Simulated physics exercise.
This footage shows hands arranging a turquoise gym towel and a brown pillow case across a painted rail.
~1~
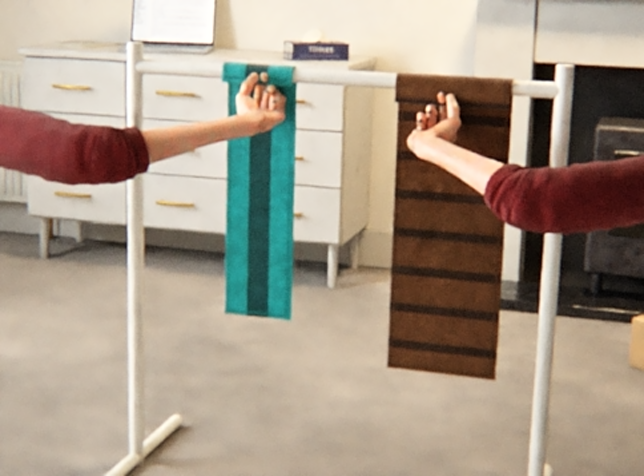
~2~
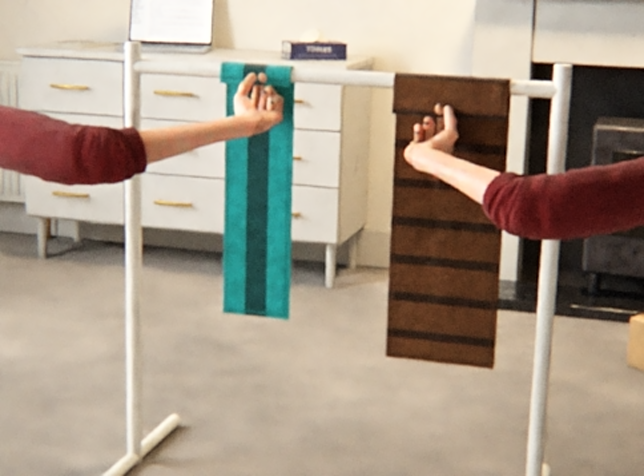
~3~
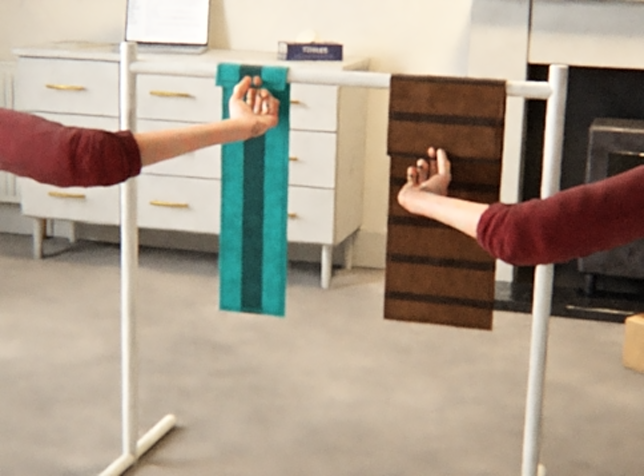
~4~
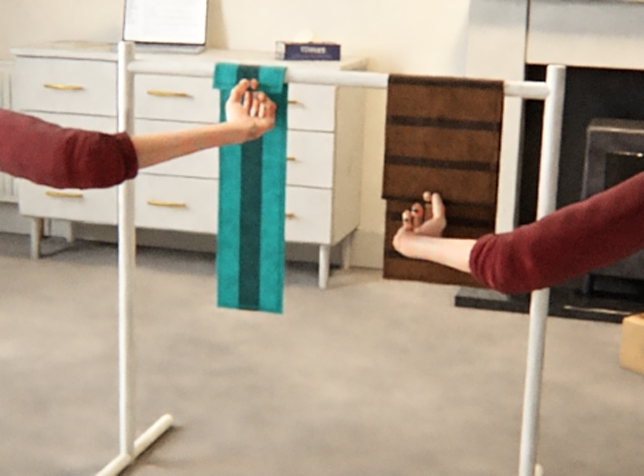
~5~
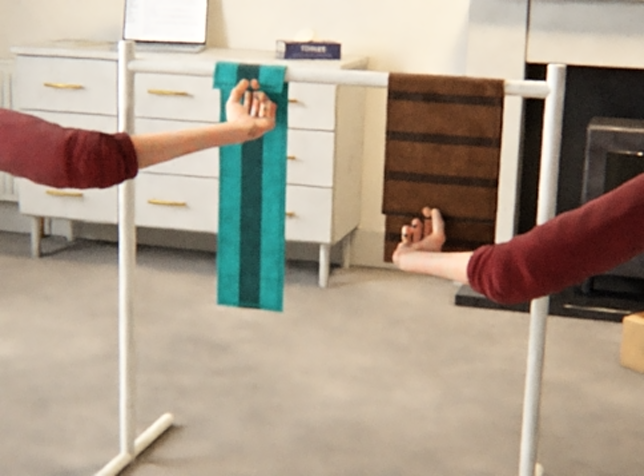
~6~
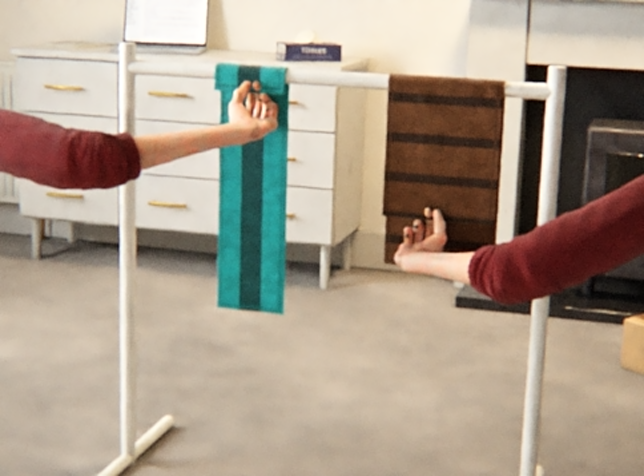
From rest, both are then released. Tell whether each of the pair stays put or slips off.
Each one: The turquoise gym towel slips off, the brown pillow case stays put.
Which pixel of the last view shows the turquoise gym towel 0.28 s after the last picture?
Near (252, 250).
Then, 0.28 s after the last picture, gym towel clear of the rail and dropping near (252, 250); pillow case still hanging.
Then, 0.50 s after the last picture, gym towel clear of the rail and dropping near (248, 443); pillow case still hanging.
Then, 0.86 s after the last picture, gym towel in a heap on the floor; pillow case still hanging.
At rest, gym towel in a heap on the floor; pillow case still hanging. The turquoise gym towel slides off and the brown pillow case hangs there.
